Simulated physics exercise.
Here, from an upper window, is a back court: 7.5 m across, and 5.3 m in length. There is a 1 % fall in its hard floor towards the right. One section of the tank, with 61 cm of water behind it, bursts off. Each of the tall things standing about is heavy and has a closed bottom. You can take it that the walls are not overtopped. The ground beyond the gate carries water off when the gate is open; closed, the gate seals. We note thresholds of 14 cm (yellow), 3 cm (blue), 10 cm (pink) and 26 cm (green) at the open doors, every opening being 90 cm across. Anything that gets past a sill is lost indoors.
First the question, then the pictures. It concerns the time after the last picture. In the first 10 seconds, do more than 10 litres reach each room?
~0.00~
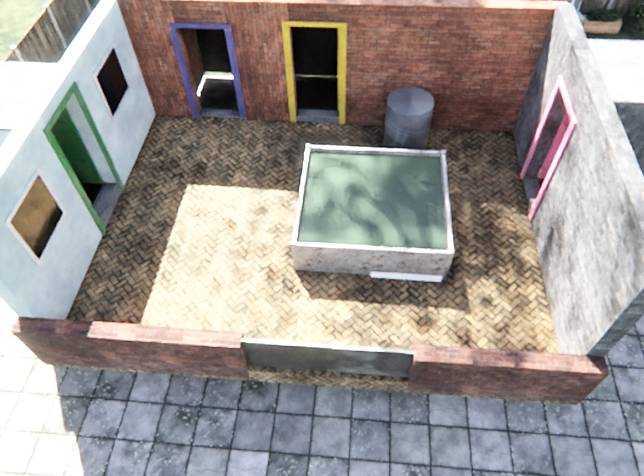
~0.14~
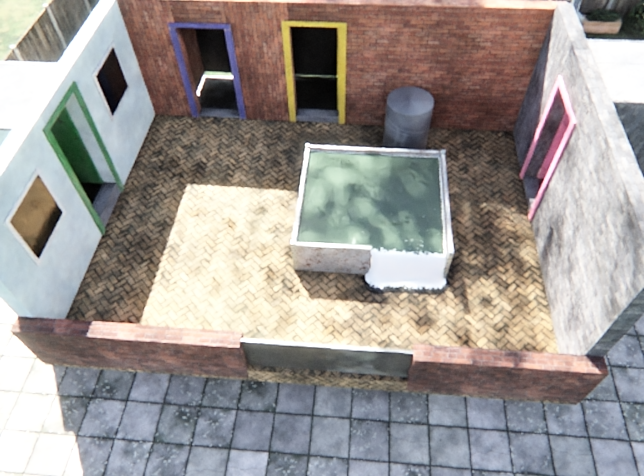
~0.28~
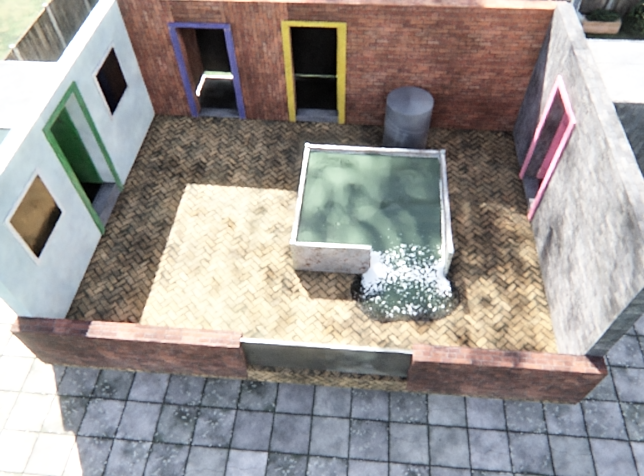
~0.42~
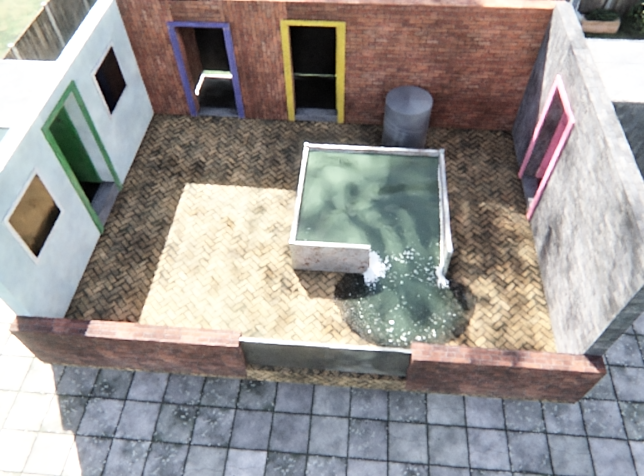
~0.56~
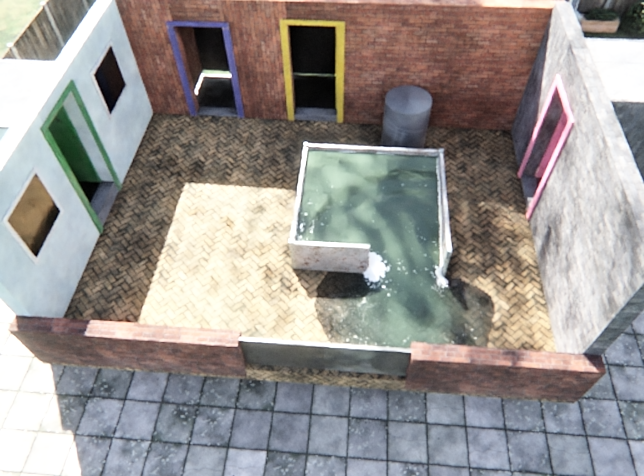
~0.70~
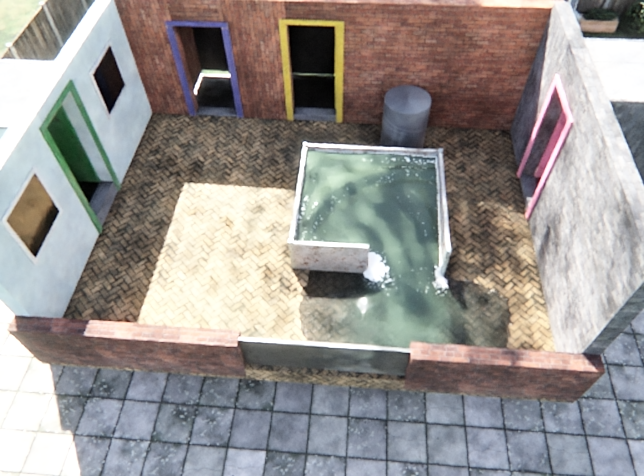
At the yellow door, not that much; at the blue door, more than that; at the pink door, more than that; at the green door, not that much.
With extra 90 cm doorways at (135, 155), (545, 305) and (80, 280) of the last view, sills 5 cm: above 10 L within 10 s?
Less, more, more.
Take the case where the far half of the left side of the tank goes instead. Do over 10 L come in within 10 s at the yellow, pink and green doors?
Yellow falls short; pink falls short; green falls short.
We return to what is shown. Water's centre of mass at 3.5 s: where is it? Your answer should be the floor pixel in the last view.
I'd put it close to (383, 260).
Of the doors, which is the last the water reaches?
That would be the blue door.
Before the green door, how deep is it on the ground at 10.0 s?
I'd put it near 3.5 cm.
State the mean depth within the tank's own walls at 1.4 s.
Roughly 45 centimetres.
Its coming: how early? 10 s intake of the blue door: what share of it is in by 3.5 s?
Share: ~ 0 %.
After 1.4 s water covers 15 % of the floor and is deepest (43 cm) near (557, 376); yellow door not reached, blue door not reached, pink door not reached, green door not reached.
After 2.2 s water covers 30 % of the floor and is deepest (48 cm) near (544, 375); yellow door not reached, blue door not reached, pink door not reached, green door not reached.
After 3.5 s water covers 65 % of the floor and is deepest (34 cm) near (557, 376); yellow door not reached, blue door not reached, pink door 5 cm at the sill, 0 L in, green door not reached.
After 6.0 s water covers 85 % of the floor and is deepest (23 cm) near (457, 160); yellow door 2 cm at the sill, 0 L in, blue door not reached, pink door 6 cm at the sill, 0 L in, green door 7 cm at the sill, 0 L in.
After 10.0 s water covers 100 % of the floor and is deepest (16 cm) near (522, 205); yellow door 9 cm at the sill, 0 L in, blue door 9 cm at the sill, 55 L in, pink door 16 cm at the sill, 53 L in, green door 4 cm at the sill, 0 L in.
